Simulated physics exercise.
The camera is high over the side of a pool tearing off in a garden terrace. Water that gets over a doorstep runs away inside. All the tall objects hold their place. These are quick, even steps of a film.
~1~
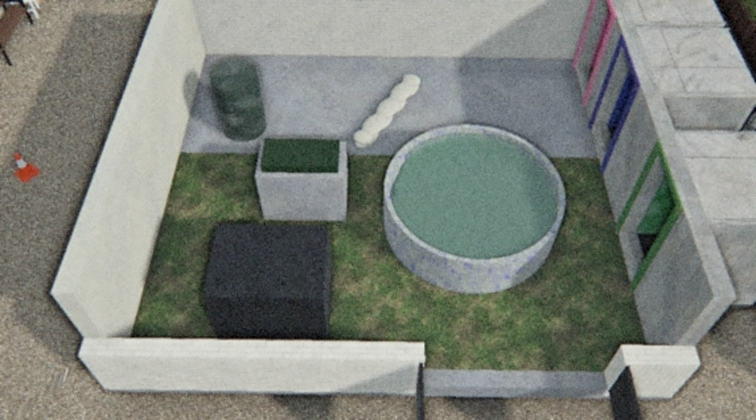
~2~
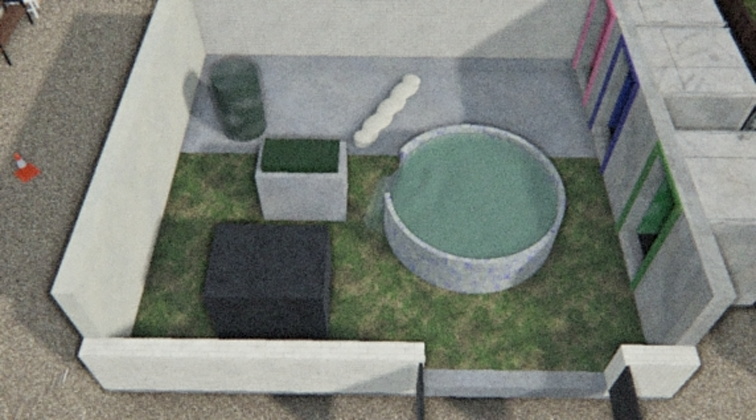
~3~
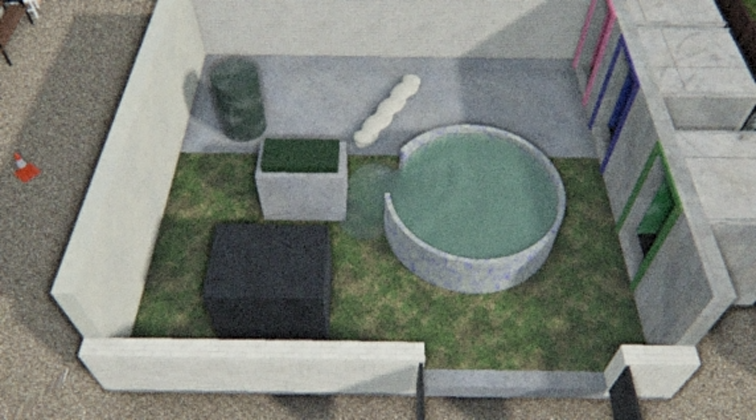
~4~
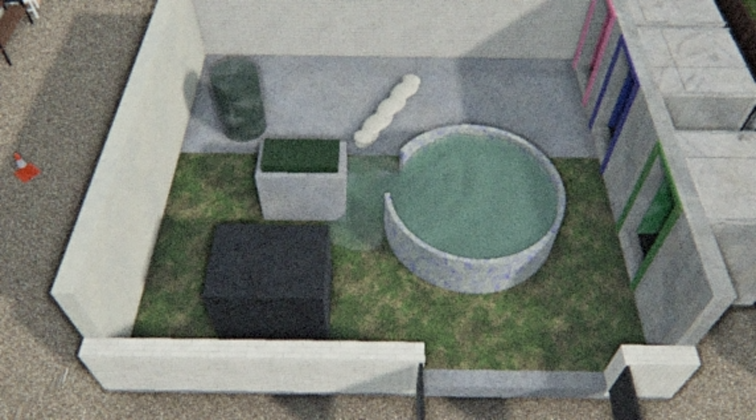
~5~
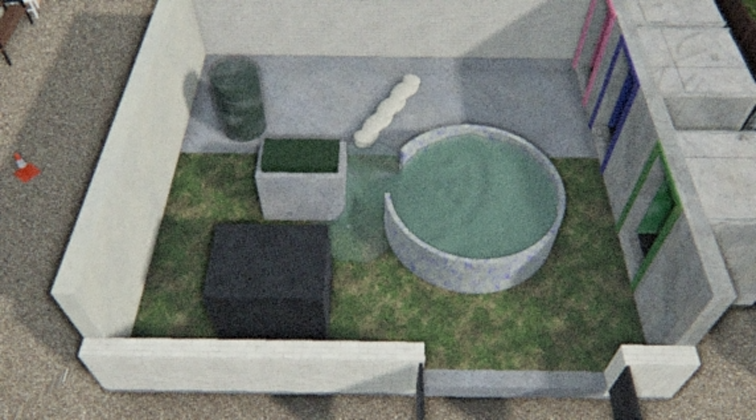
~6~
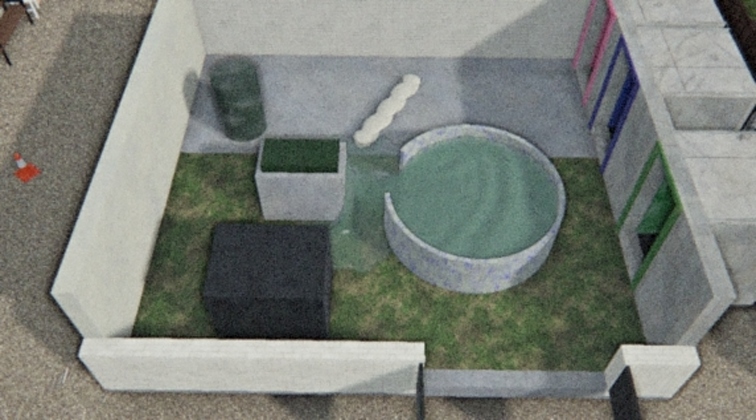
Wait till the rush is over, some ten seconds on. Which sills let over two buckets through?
The green door stays under that; the blue door stays under that; the pink door stays under that.
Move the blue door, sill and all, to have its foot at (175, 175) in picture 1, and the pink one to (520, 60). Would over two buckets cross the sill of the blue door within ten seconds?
Then: The blue one stays under.
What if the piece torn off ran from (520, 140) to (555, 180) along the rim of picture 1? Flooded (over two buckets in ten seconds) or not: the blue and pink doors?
One by one: Blue door lets more in, pink door takes more.
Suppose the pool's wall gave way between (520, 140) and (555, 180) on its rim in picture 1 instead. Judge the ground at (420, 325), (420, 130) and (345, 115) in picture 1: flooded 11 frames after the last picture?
As listed: Clear, clear, free of water.
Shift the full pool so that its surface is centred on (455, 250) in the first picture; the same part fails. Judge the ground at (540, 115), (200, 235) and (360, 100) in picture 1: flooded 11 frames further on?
In turn: Clear, under water, not flooded.
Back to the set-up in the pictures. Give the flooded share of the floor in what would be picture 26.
Roughly 70 per cent.
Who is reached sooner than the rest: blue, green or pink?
The door marked pink.
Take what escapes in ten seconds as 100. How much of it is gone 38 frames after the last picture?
I make it 35 per cent.
A moment on, water covers 25 % of the floor; the green door not reached, the blue door not reached, the pink door not reached.
Next, water covers 45 % of the floor; the green door not reached, the blue door not reached, the pink door not reached.
Then, water covers 70 % of the floor; the green door not reached, the blue door not reached, the pink door not reached.
Later, water covers 85 % of the floor; the green door not reached, the blue door wet at the sill, nothing in, the pink door wet at the sill, nothing in.
In the end, water covers 95 % of the floor; the green door wet at the sill, nothing in, the blue door wet at the sill, nothing in, the pink door wet at the sill, nothing in.
